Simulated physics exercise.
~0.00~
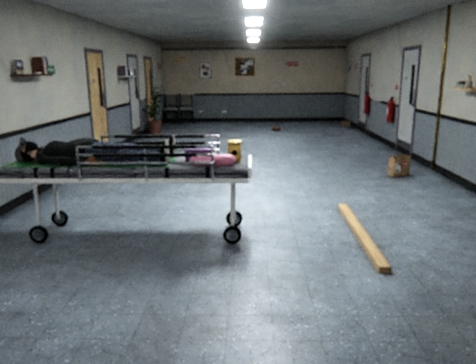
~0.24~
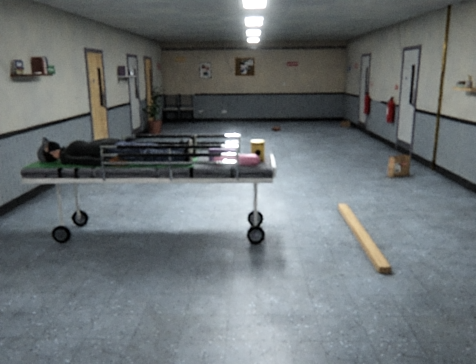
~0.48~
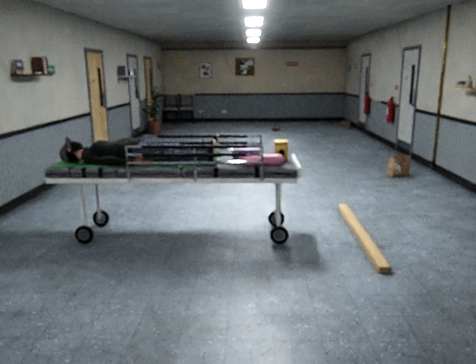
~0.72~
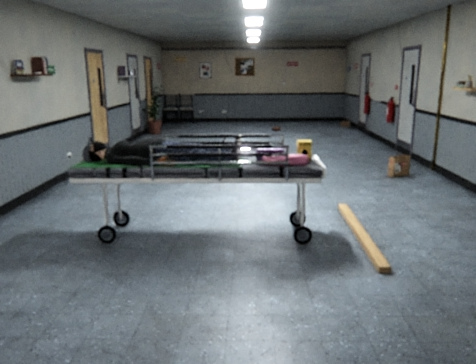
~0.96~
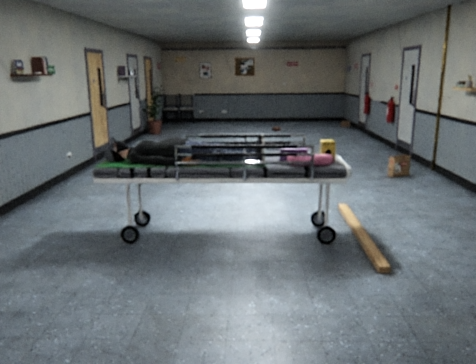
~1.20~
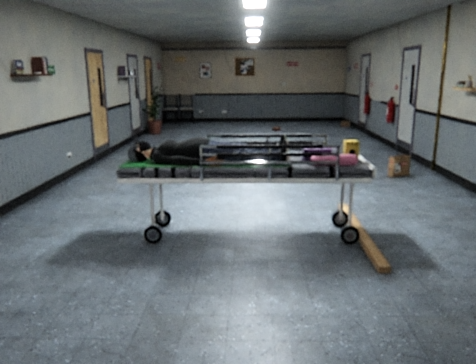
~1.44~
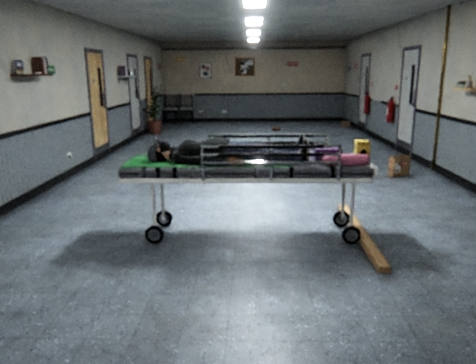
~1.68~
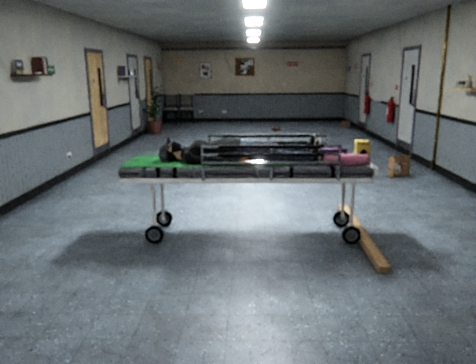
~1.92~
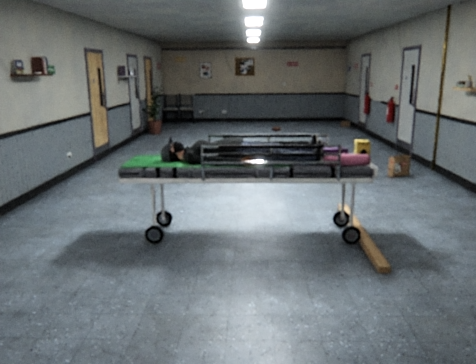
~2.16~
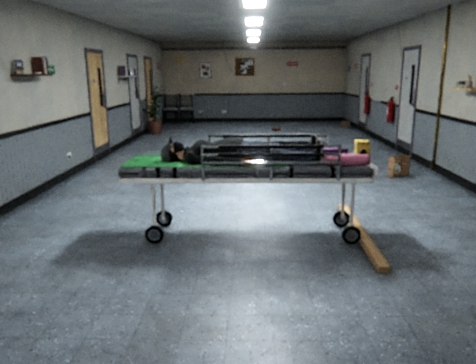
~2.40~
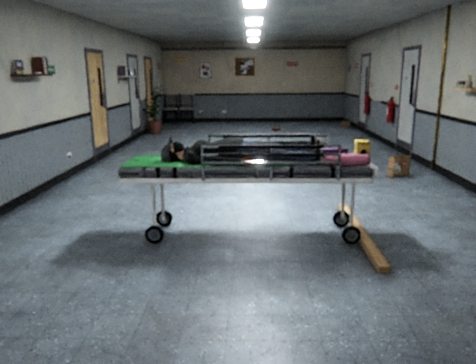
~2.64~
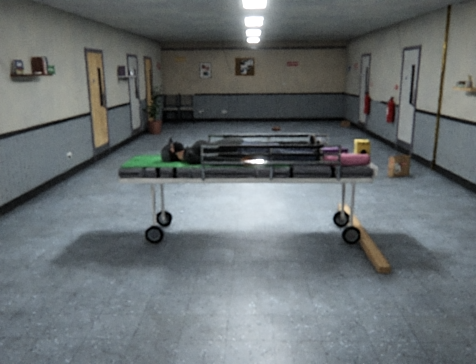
The clip opens on a long, dim corridor, where a limp person in dark clothing lies on a wheeled trolley at the left, with a pink bottle and a small yellow object near the foot end. The trolley rolls steadily right toward a wooden sill lying on the floor. On reaching it, the trolley stops abruptly and stays level. The person keeps sliding a little way right along the bed, uncovering more of the green surface at the head end. Then everything settles, with the person, the bottle and the upright yellow object all still aboard.
